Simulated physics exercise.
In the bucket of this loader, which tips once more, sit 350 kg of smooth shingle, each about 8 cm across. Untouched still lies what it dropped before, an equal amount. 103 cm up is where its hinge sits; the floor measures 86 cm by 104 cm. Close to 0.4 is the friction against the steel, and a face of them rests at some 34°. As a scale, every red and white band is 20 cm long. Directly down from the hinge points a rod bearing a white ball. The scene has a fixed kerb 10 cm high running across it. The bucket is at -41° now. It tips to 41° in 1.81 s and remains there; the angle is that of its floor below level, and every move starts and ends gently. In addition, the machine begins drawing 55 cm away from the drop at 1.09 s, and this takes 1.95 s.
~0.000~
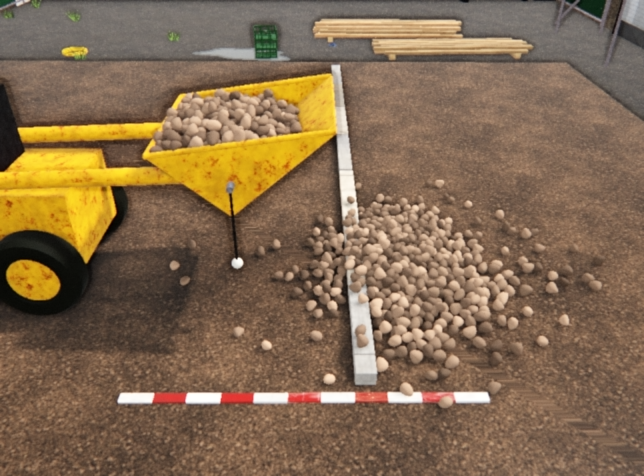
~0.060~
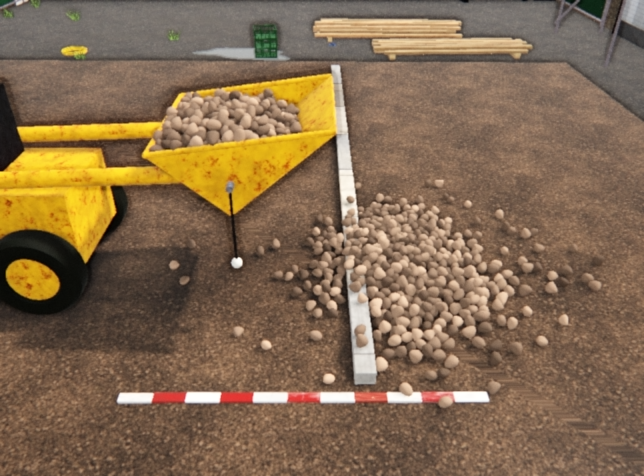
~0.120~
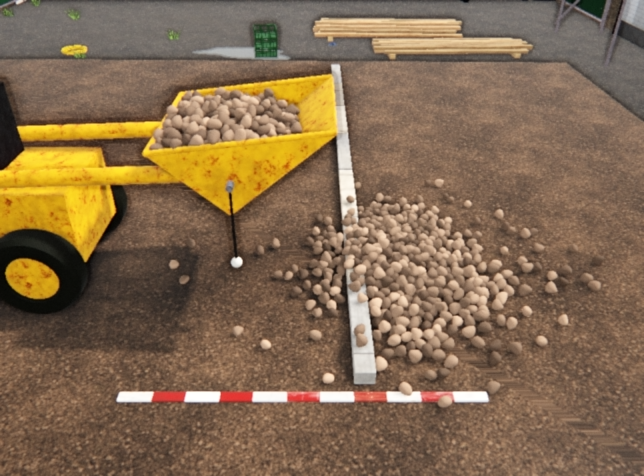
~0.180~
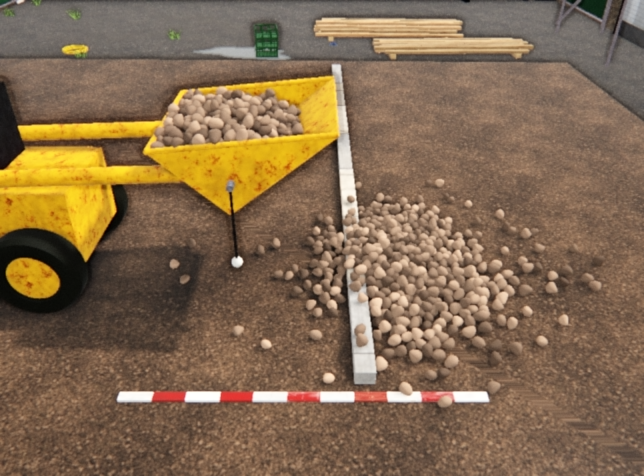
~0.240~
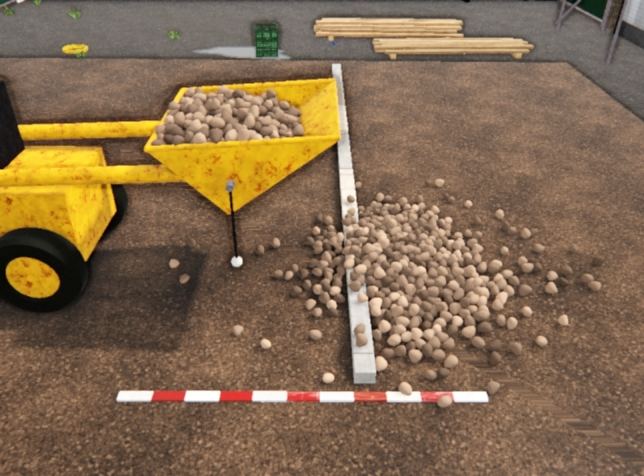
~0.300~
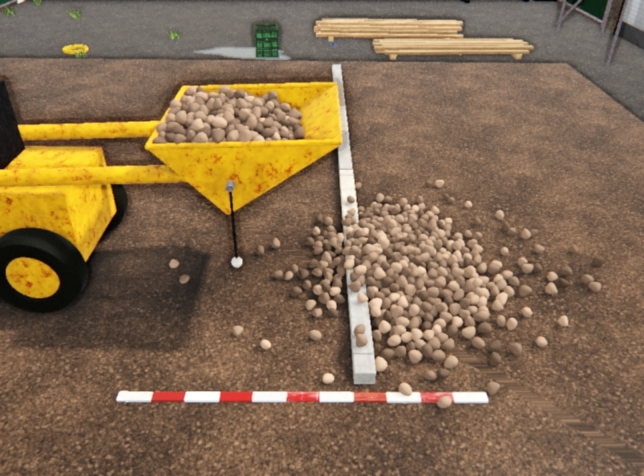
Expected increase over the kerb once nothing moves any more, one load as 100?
About 14 in every hundred.
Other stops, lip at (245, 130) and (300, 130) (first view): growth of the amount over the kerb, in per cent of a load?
Roughly 0 and 0 per cent, in that order.
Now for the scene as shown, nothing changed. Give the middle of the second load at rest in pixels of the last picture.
Near (322, 257).
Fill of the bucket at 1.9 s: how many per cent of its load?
It holds some 10 per cent.
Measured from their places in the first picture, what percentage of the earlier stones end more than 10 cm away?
Close to 5 per cent.
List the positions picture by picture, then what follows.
Lip at (336, 132), floor tilted -41°, highest stones at (223, 105). The earlier load is highest near (380, 251), 20 cm above ground level, 15 % on this side of the kerb, 86 % over the kerb, in the first picture.
Lip at (336, 132), floor tilted -41°, highest stones at (223, 105); the stones move at 0.0 m/s on average, in the second picture.
The bucket is at -40°, its lip at (337, 133); the top of the load is at (223, 104); the stones move at 0.1 m/s on average, in the third picture.
Lip at (338, 135), floor tilted -39°, highest stones at (220, 102); the stones move at 0.1 m/s on average, in the fourth picture.
Lip at (340, 138), floor tilted -37°, highest stones at (221, 100); the stones move at 0.1 m/s on average, in the fifth picture.
The bucket is at -35°, its lip at (341, 142); the top of the load is at (223, 100); the stones move at 0.1 m/s on average, in the sixth picture.
After 1.4 s the floor is at 28°; in per cent of one load, 90 in the bucket, 25 on this side of the kerb, 86 over the kerb; the foremost stones are at (569, 263).
After 1.9 s the floor is at 41°; in per cent of one load, 10 in the bucket, 93 on this side of the kerb, 98 over the kerb; the foremost stones are at (569, 263).
After 3.5 s the floor is at 41°; in per cent of one load, 0 in the bucket, 101 on this side of the kerb, 100 over the kerb; the foremost stones are at (569, 263).
After 6.1 s the floor is at 41°; in per cent of one load, 0 in the bucket, 101 on this side of the kerb, 100 over the kerb; the foremost stones are at (569, 263). Net gain over the kerb, 14.
